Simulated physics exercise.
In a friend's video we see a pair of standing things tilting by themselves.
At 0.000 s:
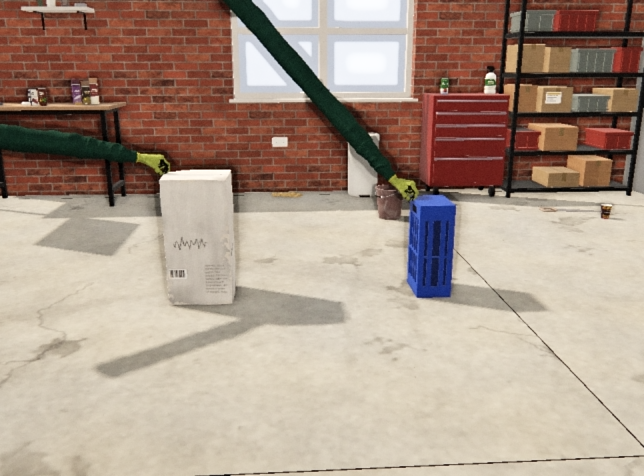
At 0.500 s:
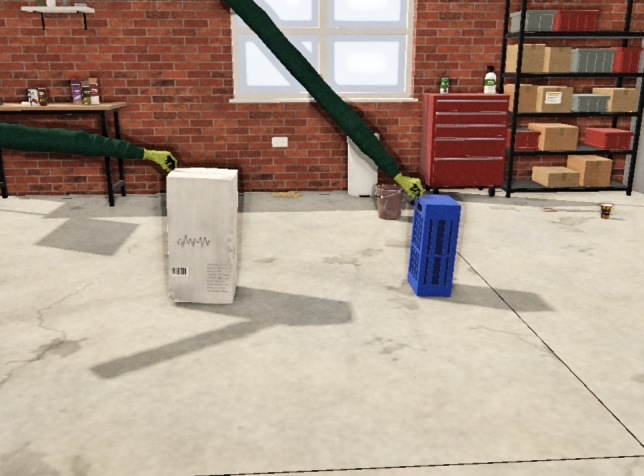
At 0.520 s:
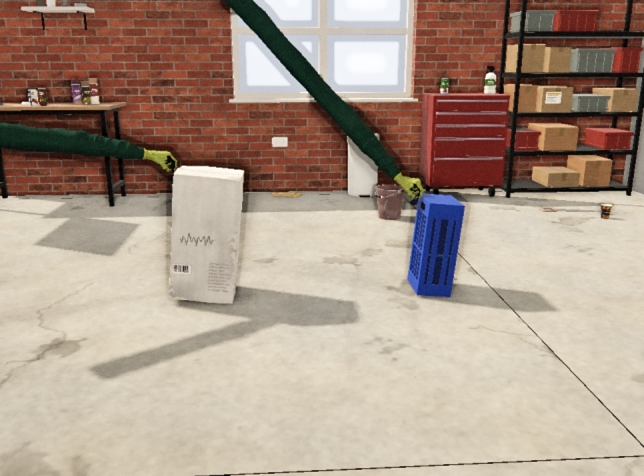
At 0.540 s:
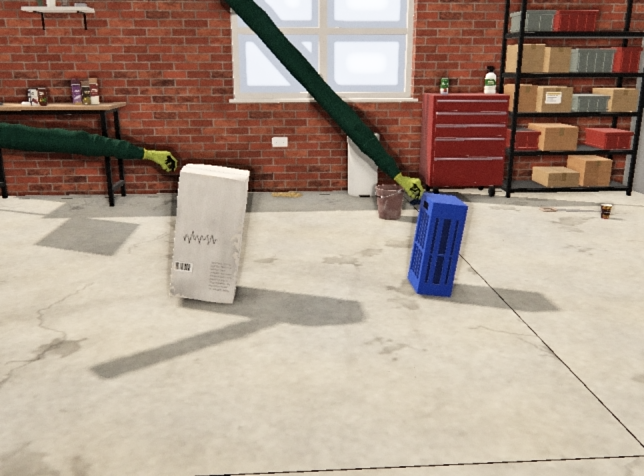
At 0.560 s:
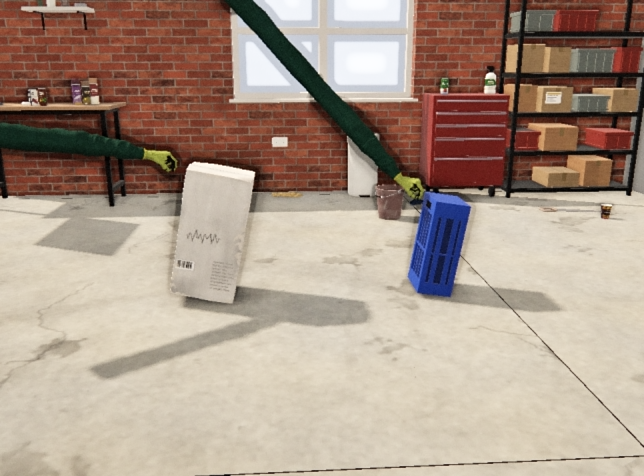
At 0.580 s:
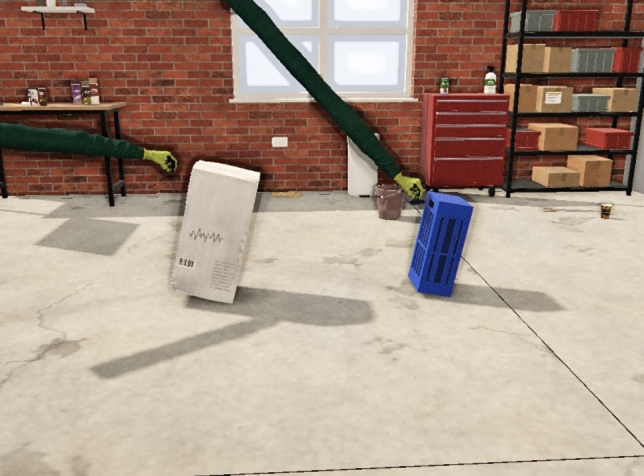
Two green-sleeved arms with yellow gloves tilt a white box and blue crate slightly right.
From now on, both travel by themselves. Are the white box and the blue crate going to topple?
Looks like the white box goes over; looks like the blue crate goes over.
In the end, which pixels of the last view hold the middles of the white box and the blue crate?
The white box around (296, 264); the blue crate around (491, 272).
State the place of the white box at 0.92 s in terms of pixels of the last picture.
I'd look for it close to (258, 233).
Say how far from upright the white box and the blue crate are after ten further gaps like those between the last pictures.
Roughly 35° and 20°.
After 0.92 s, white box 48° off upright near (258, 233); blue crate 29° off upright near (455, 243).
In the end (2.1 s), the white box topples, near (296, 264); the blue crate topples, near (491, 272).
